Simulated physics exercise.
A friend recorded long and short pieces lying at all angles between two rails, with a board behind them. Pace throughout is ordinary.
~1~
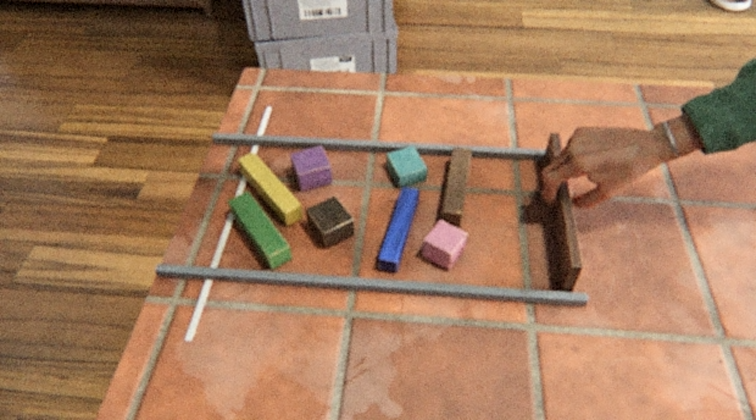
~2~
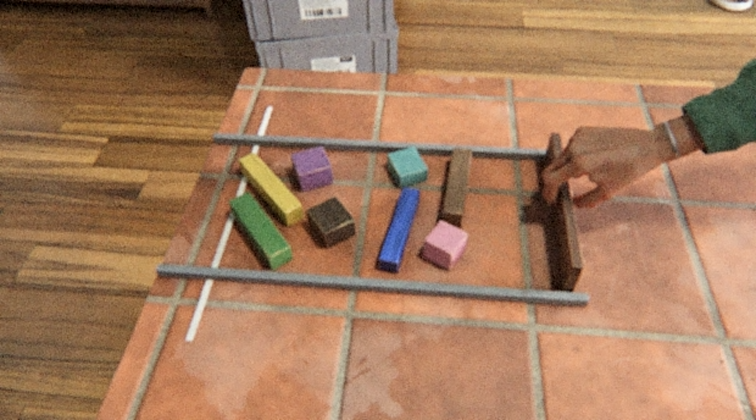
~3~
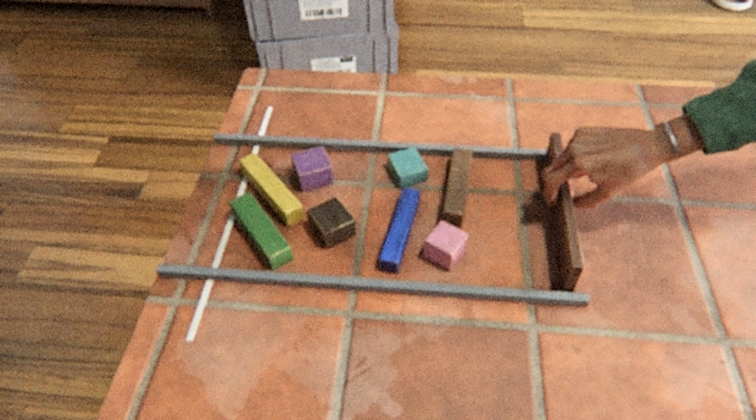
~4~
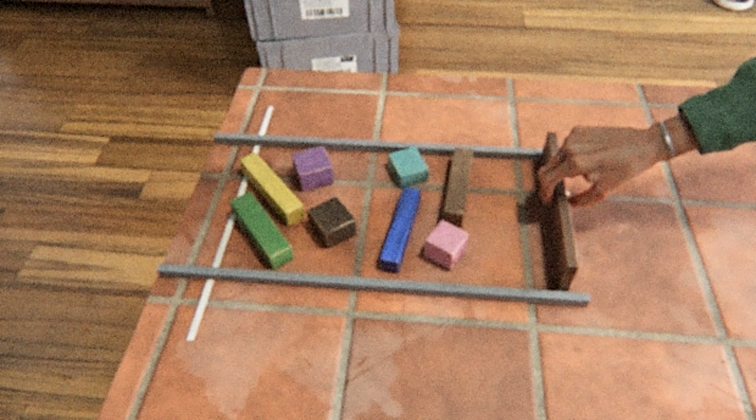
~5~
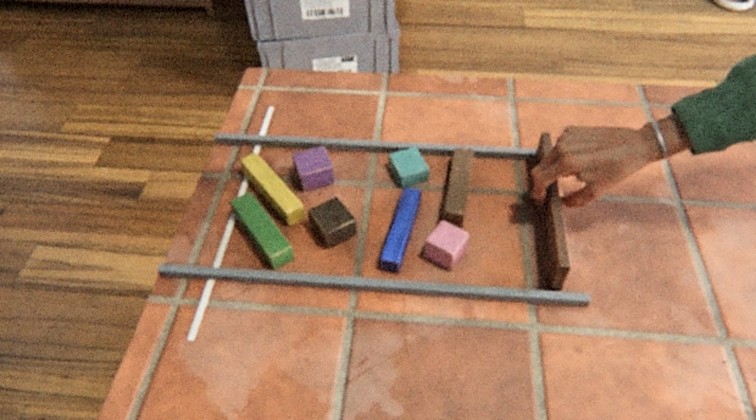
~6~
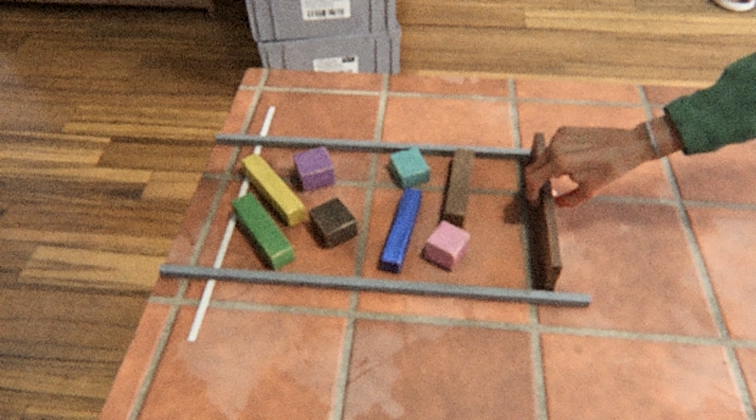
A hand slides a dark board slightly left between two rails, behind scattered colored blocks.
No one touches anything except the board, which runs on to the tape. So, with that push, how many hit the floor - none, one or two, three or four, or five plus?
I'd say three or four.
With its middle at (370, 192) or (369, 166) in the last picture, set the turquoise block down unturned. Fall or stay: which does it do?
Taken in order, it keeps its place and then keeps its place.
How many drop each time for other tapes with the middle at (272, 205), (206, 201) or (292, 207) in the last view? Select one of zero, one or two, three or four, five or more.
In order of the places: One to two; at least five; no fall at all.
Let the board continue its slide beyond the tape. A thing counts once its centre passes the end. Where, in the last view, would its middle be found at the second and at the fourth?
At (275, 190) for the second, at (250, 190) for the fourth.
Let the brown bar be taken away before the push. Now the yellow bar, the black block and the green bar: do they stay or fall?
Taking them one by one, the yellow bar drops away, the black block drops away and the green bar drops away.
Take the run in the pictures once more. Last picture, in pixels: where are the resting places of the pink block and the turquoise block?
In the last picture the pink block sits at (206, 238) while the turquoise block sits at (222, 152).
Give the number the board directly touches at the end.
The figure is 2.
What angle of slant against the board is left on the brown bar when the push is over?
I'd put it at about 0°.
Soon after, none off yet; yellow bar at rest near (273, 188); green bar at rest near (262, 230); purple block at rest near (314, 169).
After that, none off yet; yellow bar displaced a little near (258, 180); green bar moving near (257, 231); purple block displaced a little near (299, 170).
And then, none off yet; yellow bar displaced about its own width near (198, 168); green bar displaced about its own width near (180, 228); purple block displaced well along near (225, 168).
In the end, the number that fall off is three or four; gone, black block, purple block, green bar and yellow bar.
